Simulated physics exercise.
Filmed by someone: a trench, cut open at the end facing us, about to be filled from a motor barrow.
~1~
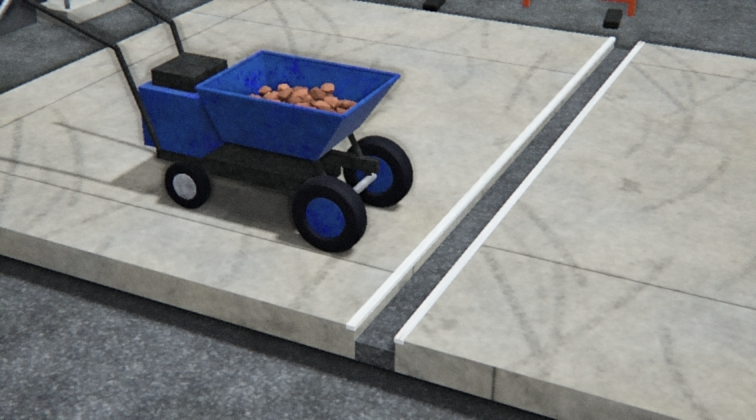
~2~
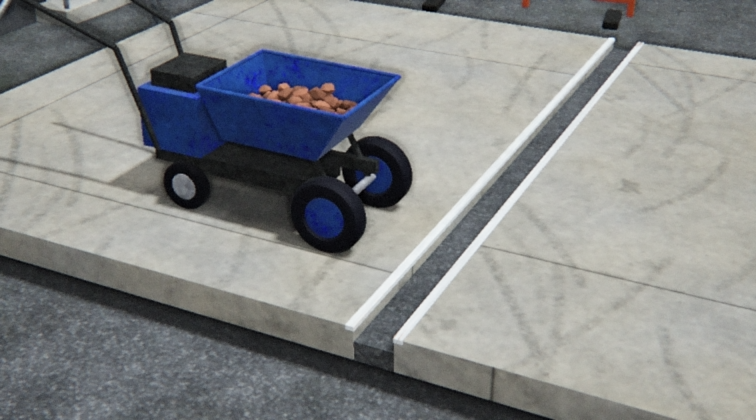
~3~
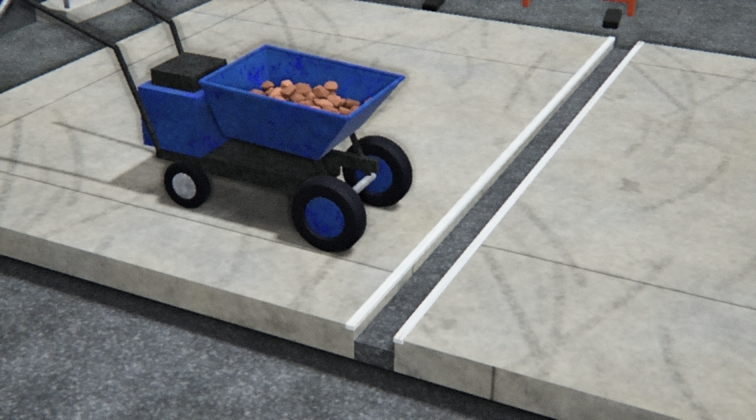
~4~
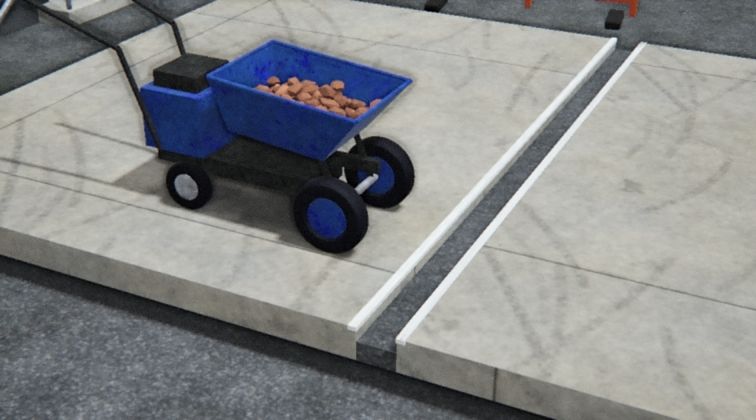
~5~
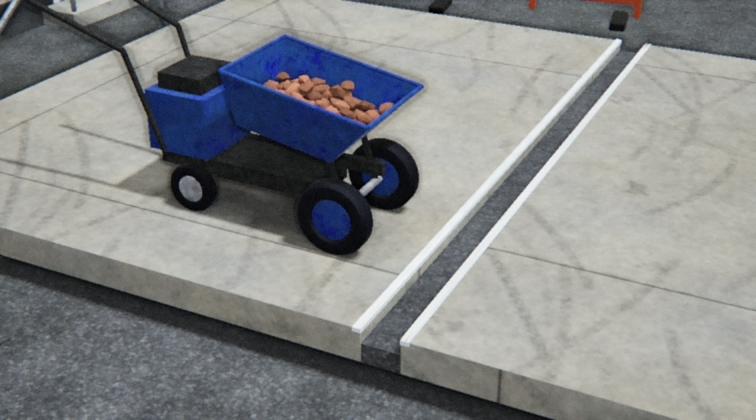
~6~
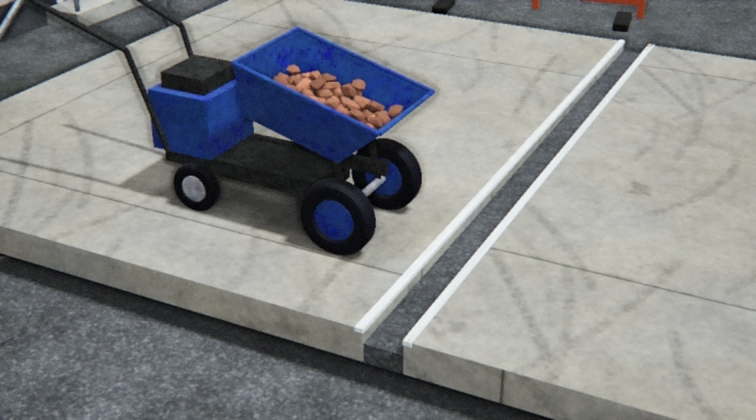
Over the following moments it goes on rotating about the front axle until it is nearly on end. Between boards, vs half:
Less.
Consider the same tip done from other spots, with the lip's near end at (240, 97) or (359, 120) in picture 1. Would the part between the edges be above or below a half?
A minority / a minority.
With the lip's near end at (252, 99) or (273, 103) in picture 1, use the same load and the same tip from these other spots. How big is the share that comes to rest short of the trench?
70 and 50 in a hundred, in that order.
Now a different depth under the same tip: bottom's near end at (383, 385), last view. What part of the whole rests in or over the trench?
Estimated share: Approx. 30 %.
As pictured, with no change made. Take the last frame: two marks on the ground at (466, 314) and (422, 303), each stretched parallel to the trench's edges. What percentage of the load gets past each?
Near 50 % and 80 %.
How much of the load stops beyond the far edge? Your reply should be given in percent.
70 per cent.
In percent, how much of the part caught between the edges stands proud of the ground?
Roughly 25 %.
Soon after the last picture, skip tipped steeply; all in the skip.
A little later, skip tipped steeply; nearly all in the skip; a stray few beyond it; a stray few falling.
Later still, skip tipped right over; about a quarter in the skip; a small part in or heaped over the trench; about two thirds beyond it; a stray few falling.
By the end, skip tipped right over; about a quarter in or heaped over the trench; about two thirds beyond it.
